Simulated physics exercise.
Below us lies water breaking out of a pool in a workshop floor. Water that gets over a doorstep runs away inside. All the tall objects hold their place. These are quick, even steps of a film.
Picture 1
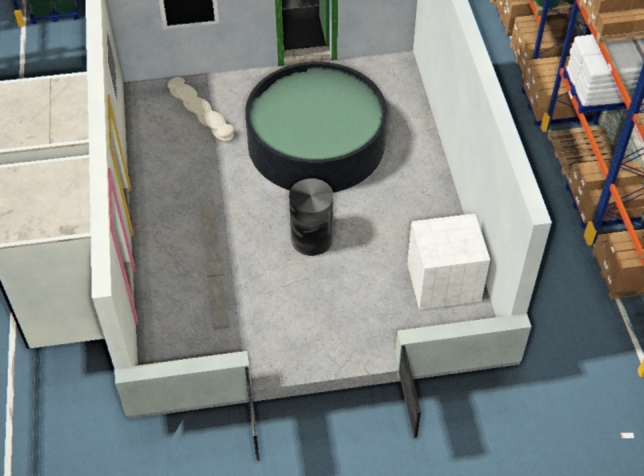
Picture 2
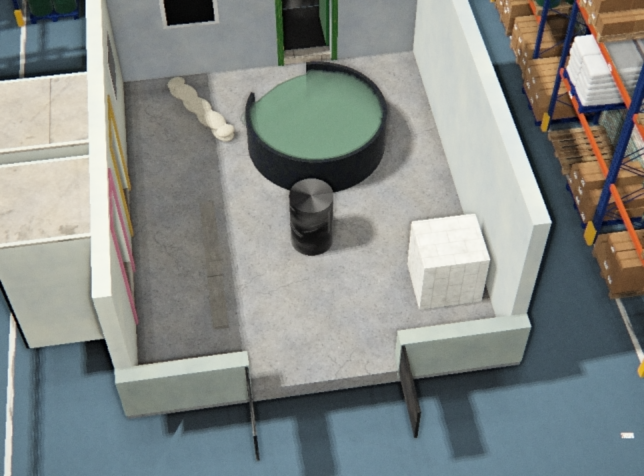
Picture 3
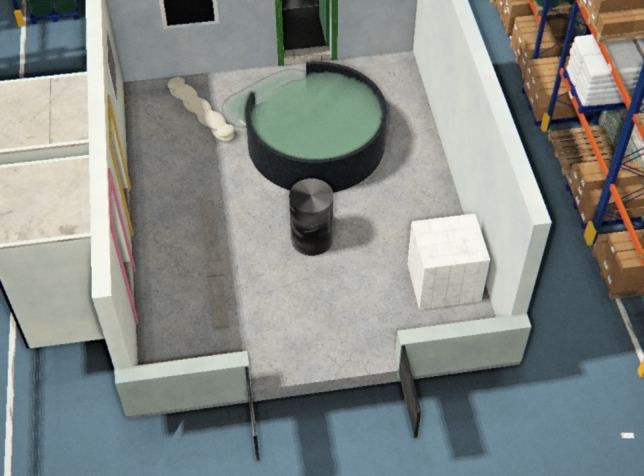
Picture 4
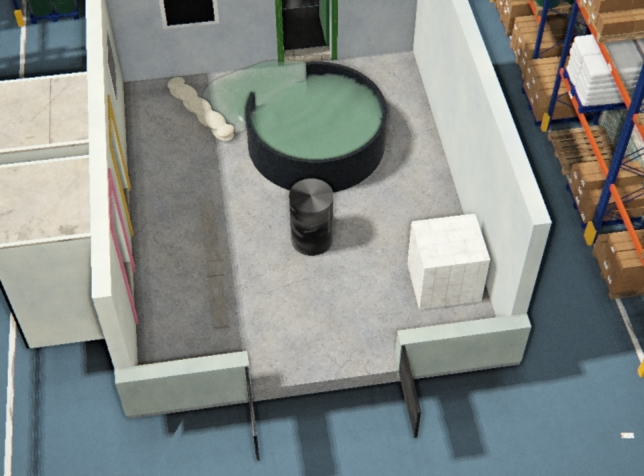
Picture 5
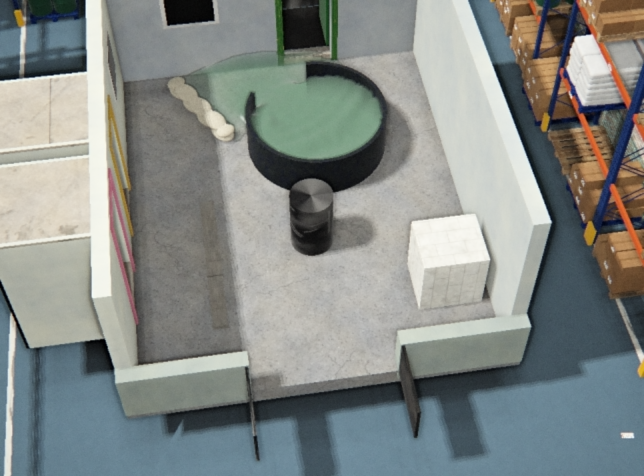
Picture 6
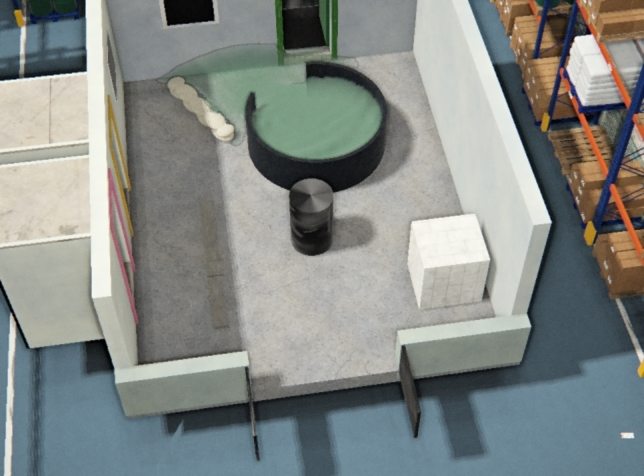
Round dark-walled pool in a workshop opening at its far left side, green water spreading across the floor past a pale twisted object.
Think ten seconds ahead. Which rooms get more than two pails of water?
The green door takes more than that; the pink door stays under that; the yellow door stays under that.
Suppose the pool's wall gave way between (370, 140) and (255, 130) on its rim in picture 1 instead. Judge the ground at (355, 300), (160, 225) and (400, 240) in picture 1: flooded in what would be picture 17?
In turn: Covered, under water, covered.
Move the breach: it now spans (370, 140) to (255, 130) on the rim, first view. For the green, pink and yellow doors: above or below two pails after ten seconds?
The green door lets less in, the pink door takes less, the yellow door lets more in.
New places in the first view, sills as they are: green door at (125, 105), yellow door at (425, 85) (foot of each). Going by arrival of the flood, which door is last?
That is the pink-painted one.
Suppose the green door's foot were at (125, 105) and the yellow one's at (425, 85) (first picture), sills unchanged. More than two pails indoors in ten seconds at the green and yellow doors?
My reading: Green door takes more; yellow door passes that mark.
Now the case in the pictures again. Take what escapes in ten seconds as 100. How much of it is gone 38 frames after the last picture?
Near 35 in a hundred.
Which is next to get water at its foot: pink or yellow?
That is the yellow one.
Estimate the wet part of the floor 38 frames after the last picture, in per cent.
Close to 90 %.
A moment on, water covers 20 % of the floor; the green door over two buckets in, the pink door not reached, the yellow door not reached.
Next, water covers 30 % of the floor; the green door over two buckets in, the pink door not reached, the yellow door wet at the sill, nothing in.
Then, water covers 55 % of the floor; the green door far over two buckets in, the pink door wet at the sill, nothing in, the yellow door wet at the sill, nothing in.
Later, water covers 90 % of the floor; the green door far over two buckets in, the pink door wet at the sill, nothing in, the yellow door wet at the sill, nothing in.
In the end, water covers 95 % of the floor; the green door far over two buckets in, the pink door wet at the sill, nothing in, the yellow door under two buckets in.
